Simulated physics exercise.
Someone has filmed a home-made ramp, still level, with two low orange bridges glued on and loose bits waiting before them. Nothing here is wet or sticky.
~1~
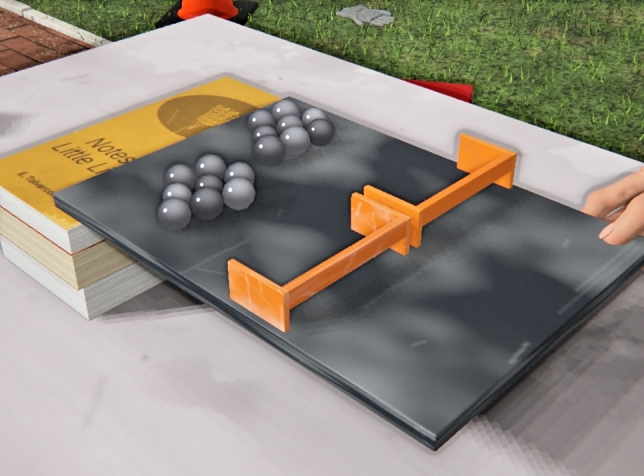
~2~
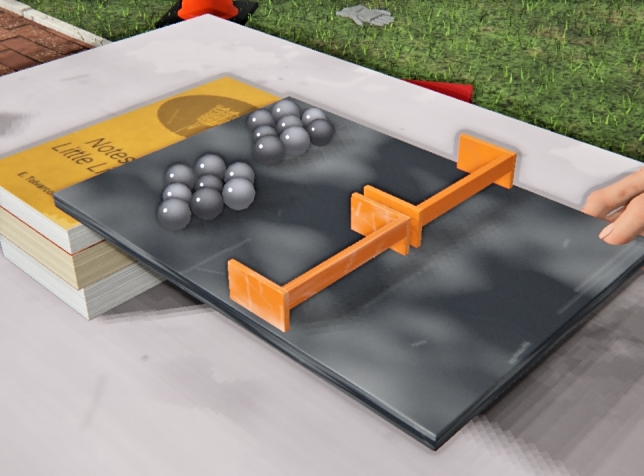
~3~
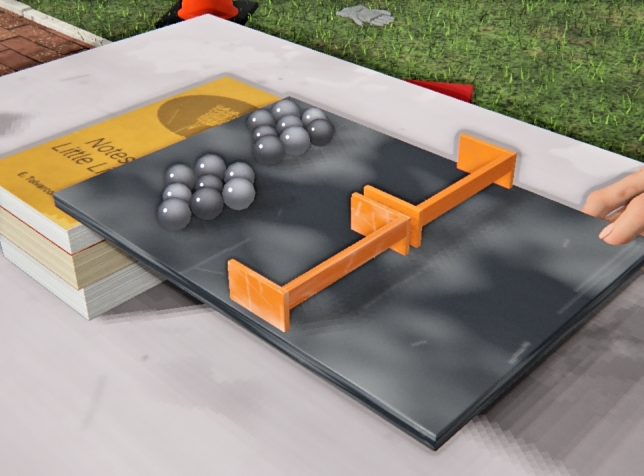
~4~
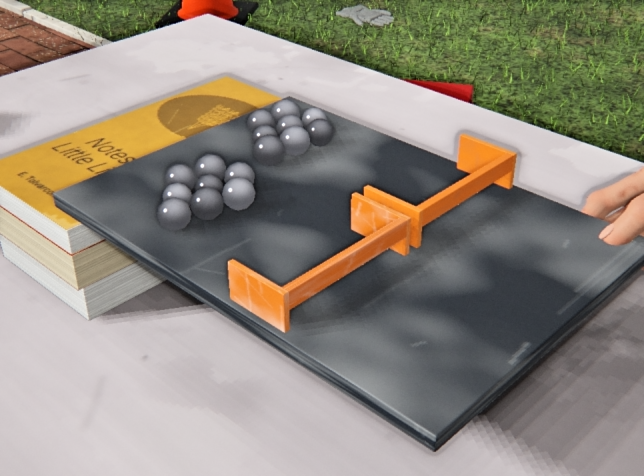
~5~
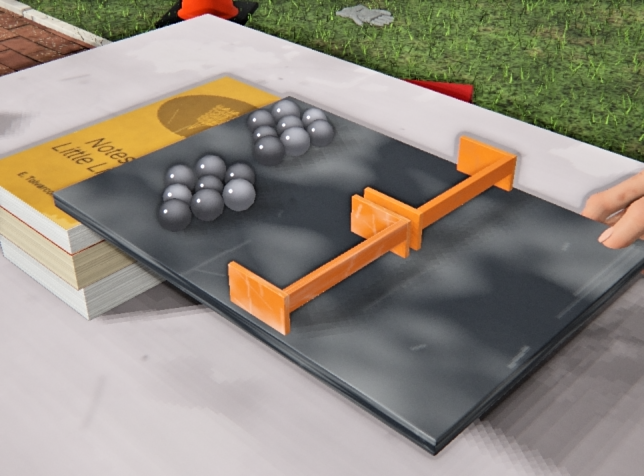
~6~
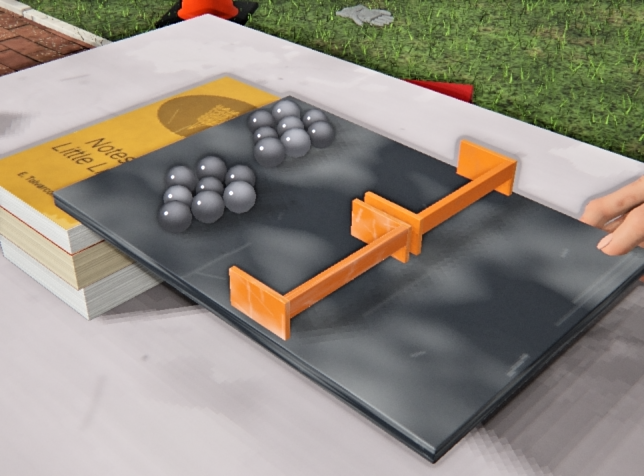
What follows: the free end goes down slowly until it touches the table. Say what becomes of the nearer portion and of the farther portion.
The nearer portion is stopped by its gate; the farther portion is stopped by its gate.
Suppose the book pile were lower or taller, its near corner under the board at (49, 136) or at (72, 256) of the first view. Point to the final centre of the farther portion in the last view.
Around (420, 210) in the first try, (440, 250) in the second.
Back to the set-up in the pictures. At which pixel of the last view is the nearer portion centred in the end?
At about (316, 325).
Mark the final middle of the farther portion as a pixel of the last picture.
Roughly at (432, 249).
Then, 0.35 s later than the last frame, board sloping at 9°; nearer portion on its way down; farther portion on its way down.
Then, 0.72 s later than the last frame, board sloping at 15°; nearer portion has reached its gate; farther portion has reached its gate.
Then, 1.15 s later than the last frame, board resting at 16°; nearer portion has reached its gate; farther portion has reached its gate.
When it is over, board resting at 16°; nearer portion gathered behind its gate; farther portion gathered behind its gate.
